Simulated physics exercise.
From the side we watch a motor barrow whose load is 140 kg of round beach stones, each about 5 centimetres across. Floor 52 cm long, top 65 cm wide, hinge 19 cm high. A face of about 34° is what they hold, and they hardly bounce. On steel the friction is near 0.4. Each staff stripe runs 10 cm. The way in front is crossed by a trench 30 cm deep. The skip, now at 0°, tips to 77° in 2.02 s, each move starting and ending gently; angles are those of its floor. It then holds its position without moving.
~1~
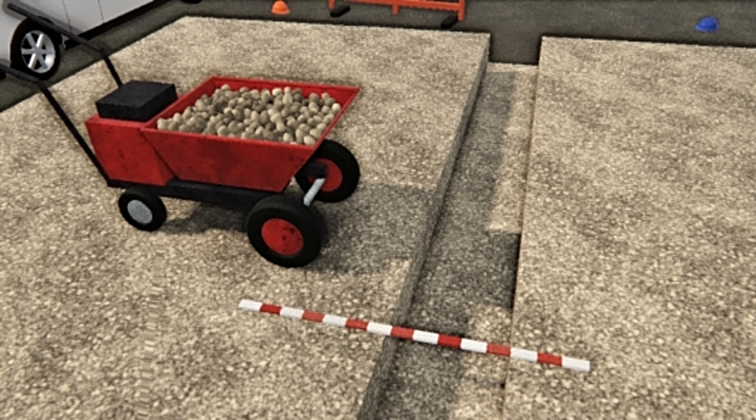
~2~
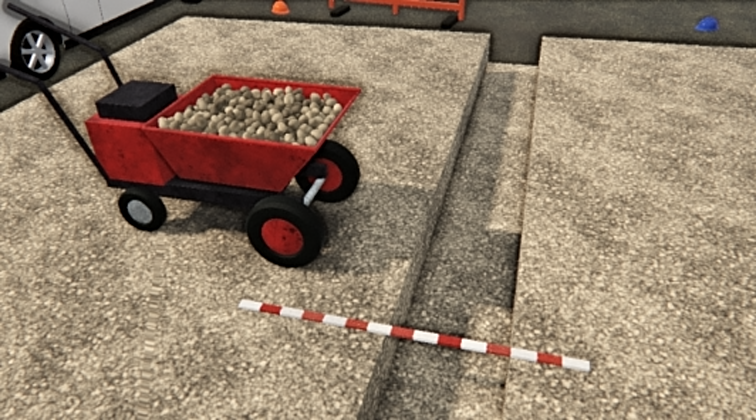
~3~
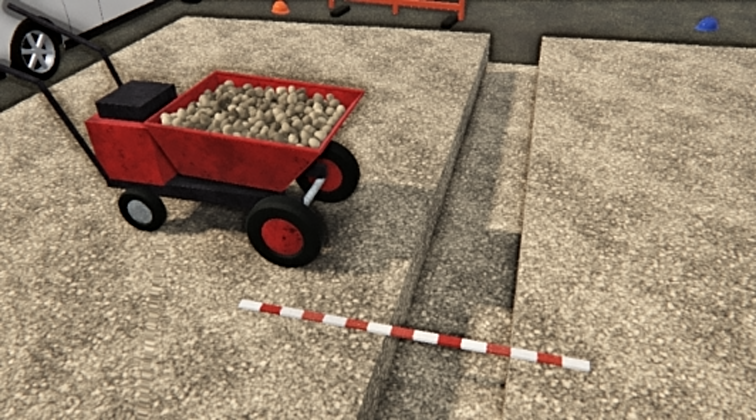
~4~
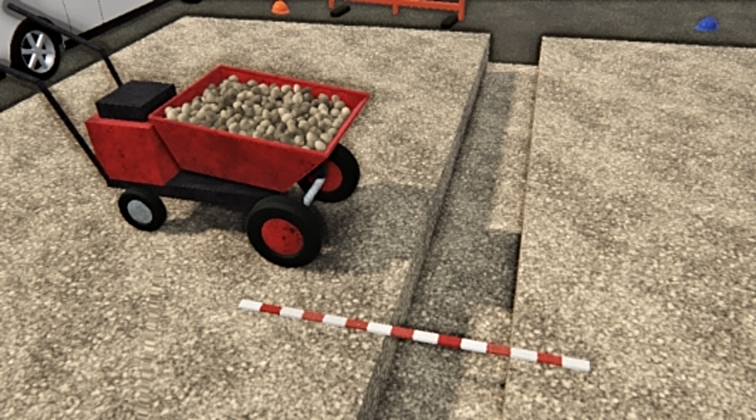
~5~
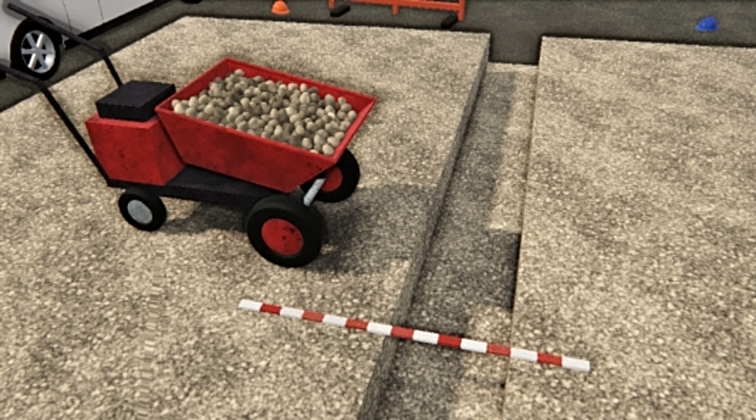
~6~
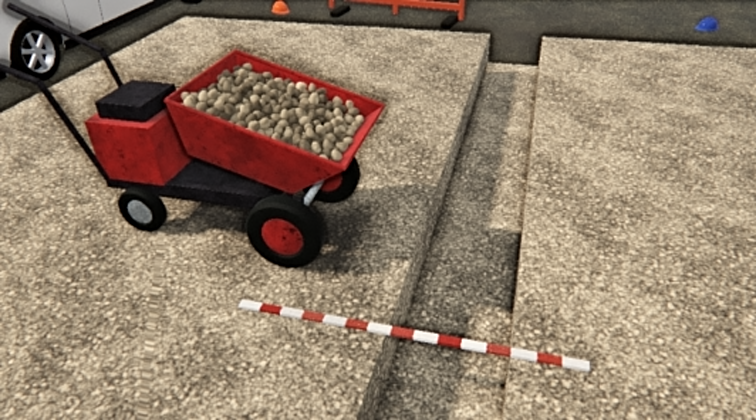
On pale gravelly ground beside a trench, a red motor barrow's stone-filled skip gradually tilts forward.
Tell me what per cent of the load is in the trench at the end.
Some 100 per cent.
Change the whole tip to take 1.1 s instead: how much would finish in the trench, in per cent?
Near 100 per cent.
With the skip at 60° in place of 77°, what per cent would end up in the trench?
Roughly 100%.
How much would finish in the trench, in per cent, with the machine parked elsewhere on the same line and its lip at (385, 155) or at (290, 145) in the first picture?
Result: Close to 85 then close to 80 per cent.
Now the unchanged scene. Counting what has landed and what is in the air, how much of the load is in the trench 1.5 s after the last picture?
Close to 85 per cent at that time.
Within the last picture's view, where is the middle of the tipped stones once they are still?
I'd put it close to (466, 289).
Then, 0.9 s after the last picture the floor is at 65°, 87 % in the skip, 2 % short of the trench, 11 % in the trench; the foremost stones are at (454, 267).
Then, 1.5 s after the last picture the floor is at 77°, 15 % in the skip, 1 % short of the trench, 84 % in the trench; the foremost stones are at (511, 297).
Then, 1.9 s after the last picture the floor is at 77°, 1 % in the skip, 99 % in the trench; the foremost stones are at (510, 315).
Then, 3.8 s after the last picture the floor is at 77°, 0 % in the skip, 100 % in the trench; the foremost stones are at (510, 303).
